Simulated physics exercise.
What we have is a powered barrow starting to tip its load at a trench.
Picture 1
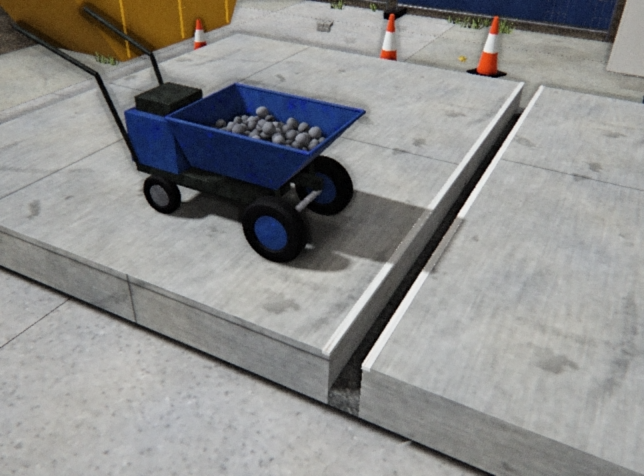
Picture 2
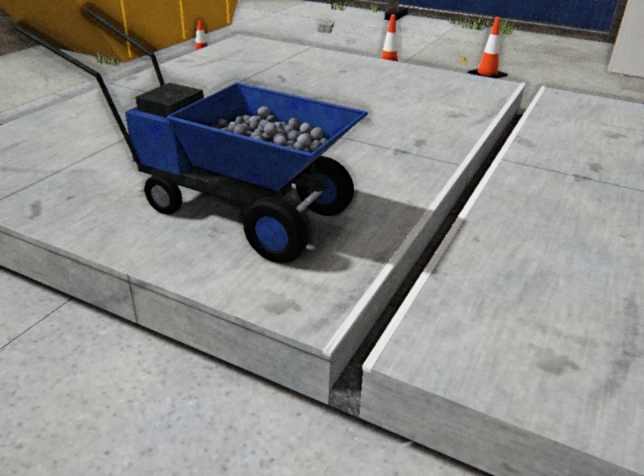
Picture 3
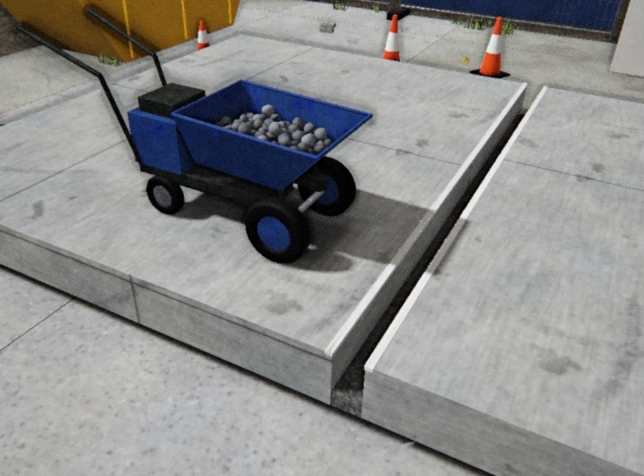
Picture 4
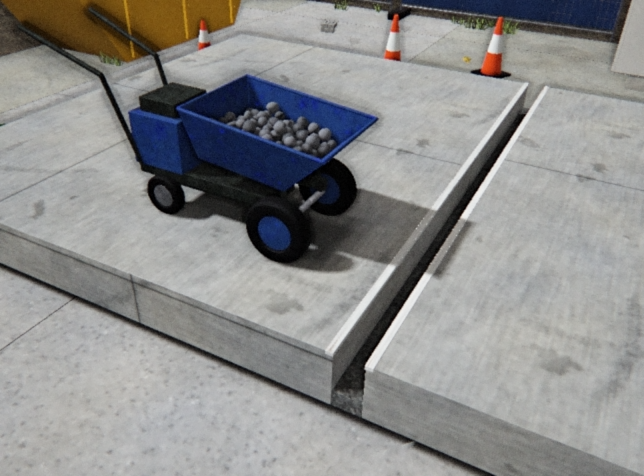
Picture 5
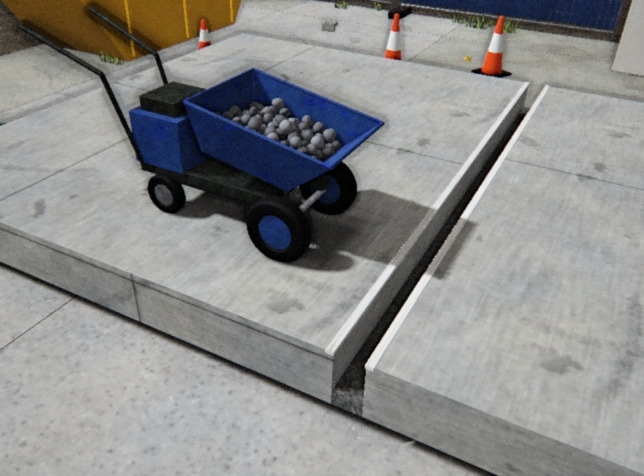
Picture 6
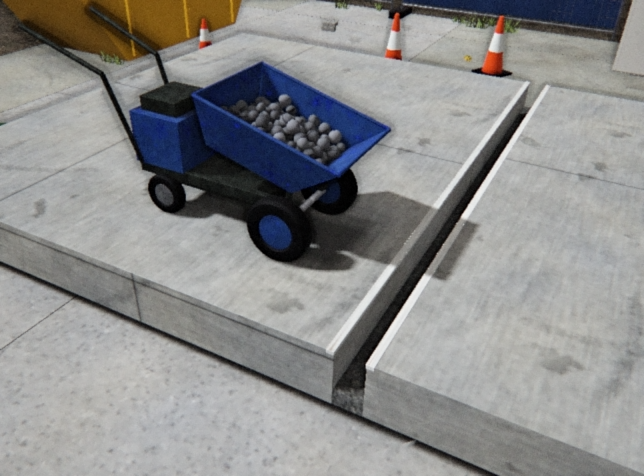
On a concrete slab beside a narrow trench, a blue powered barrow standing still, its skip of grey cobbles gradually tilting forward.
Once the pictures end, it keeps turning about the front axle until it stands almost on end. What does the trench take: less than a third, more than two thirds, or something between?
The trench ends with more than two thirds of it.
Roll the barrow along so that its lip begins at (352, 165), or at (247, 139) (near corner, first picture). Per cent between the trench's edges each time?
About 0 and 10 per cent.
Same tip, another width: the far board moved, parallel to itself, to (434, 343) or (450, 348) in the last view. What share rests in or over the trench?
Roughly 100 per cent, and 100 per cent.
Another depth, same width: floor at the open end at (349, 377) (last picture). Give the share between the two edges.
It comes to 50 per cent or so.
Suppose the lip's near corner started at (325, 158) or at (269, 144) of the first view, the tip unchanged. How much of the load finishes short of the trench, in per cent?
In turn 0 and 40 in a hundred.
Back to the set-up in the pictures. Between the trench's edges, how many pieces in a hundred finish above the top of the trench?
It comes to 10 per cent or so.
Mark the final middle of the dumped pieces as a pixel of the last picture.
Roughly at (413, 278).
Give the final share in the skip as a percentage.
Roughly 5 in a hundred.
Soon after the last picture, skip tipped steeply; all in the skip.
A little later, skip tipped steeply; most in the skip; a stray few short of the trench; a small part in or heaped over the trench; a stray few beyond it; a stray few falling.
Later still, skip tipped right over; a small part in the skip; a stray few short of the trench; most in or heaped over the trench; a small part beyond it.
At rest, skip tipped right over; a stray few in the skip; a small part short of the trench; most in or heaped over the trench; a small part beyond it.
